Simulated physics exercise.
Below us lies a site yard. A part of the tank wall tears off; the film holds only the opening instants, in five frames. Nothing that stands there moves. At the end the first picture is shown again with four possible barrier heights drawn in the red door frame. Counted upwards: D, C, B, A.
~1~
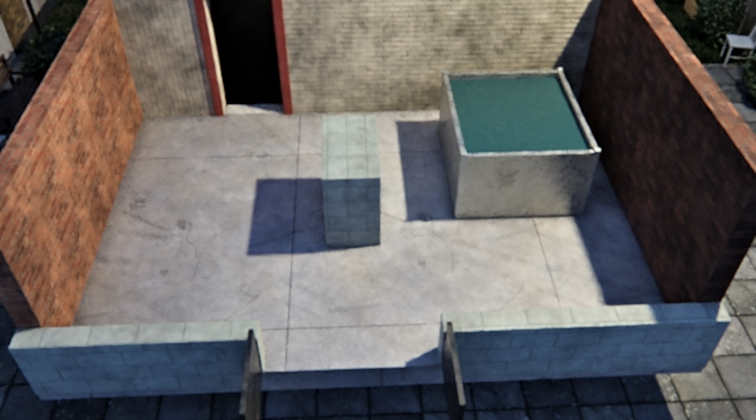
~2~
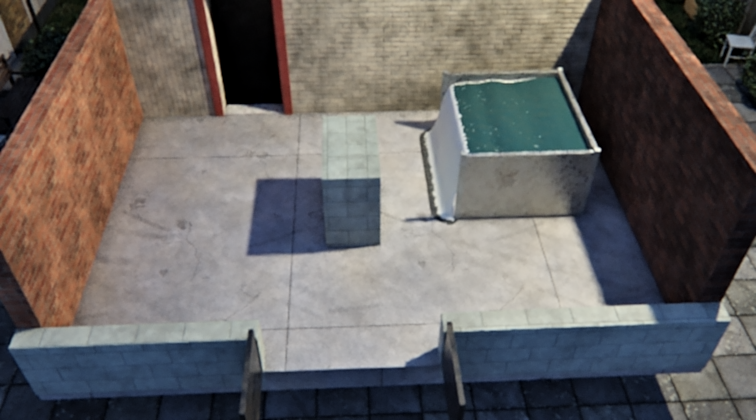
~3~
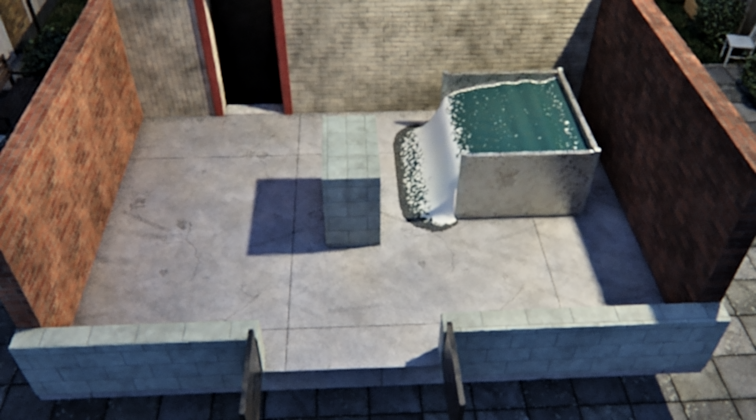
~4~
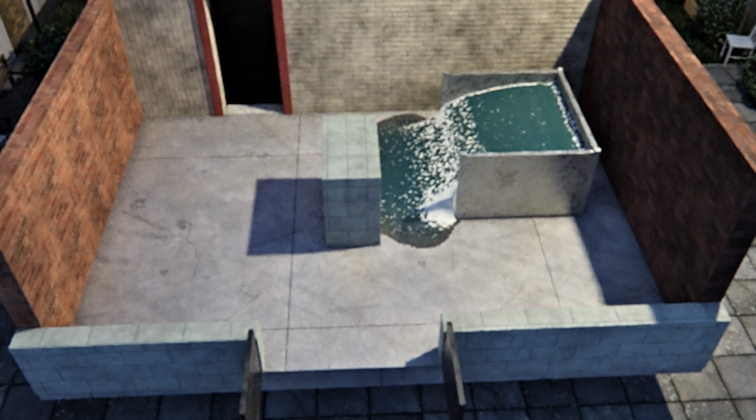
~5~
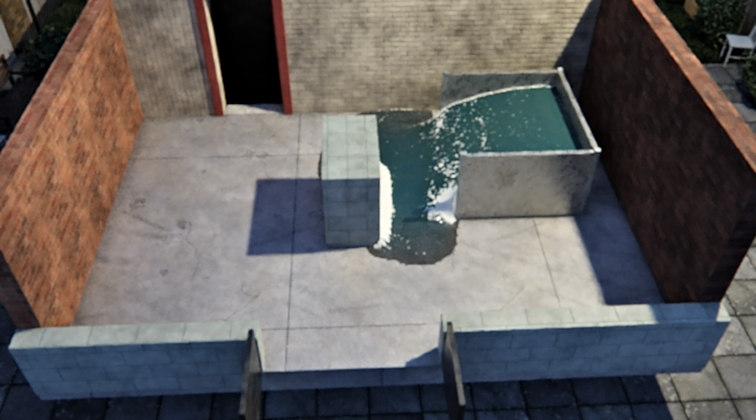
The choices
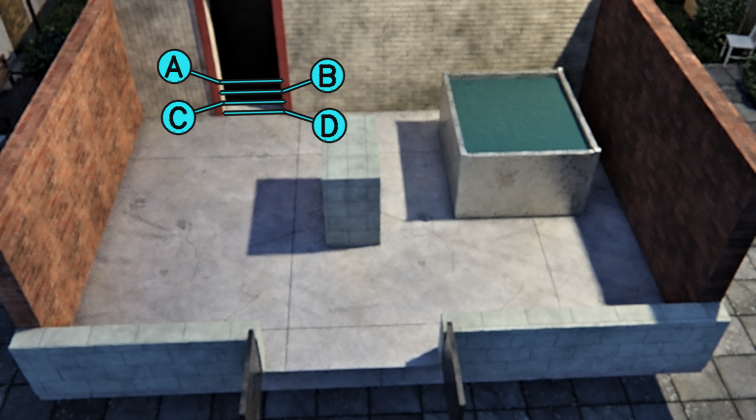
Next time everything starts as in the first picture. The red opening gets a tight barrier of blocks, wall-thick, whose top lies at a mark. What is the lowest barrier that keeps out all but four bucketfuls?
Go for C.
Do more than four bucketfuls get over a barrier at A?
No, that is safe.
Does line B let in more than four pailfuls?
No, not at all.
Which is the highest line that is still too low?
Here it is line D.
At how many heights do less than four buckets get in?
Three.
On the marked copy, A at (250, 81); B at (251, 92); C at (253, 102); D at (254, 112); from the bottom up D, C, B, A.
For line A, nothing gets over.
For line B, nothing gets over.
For line C, a splash gets over, under a bucket.
For line D, about 13 bucketfuls get in.
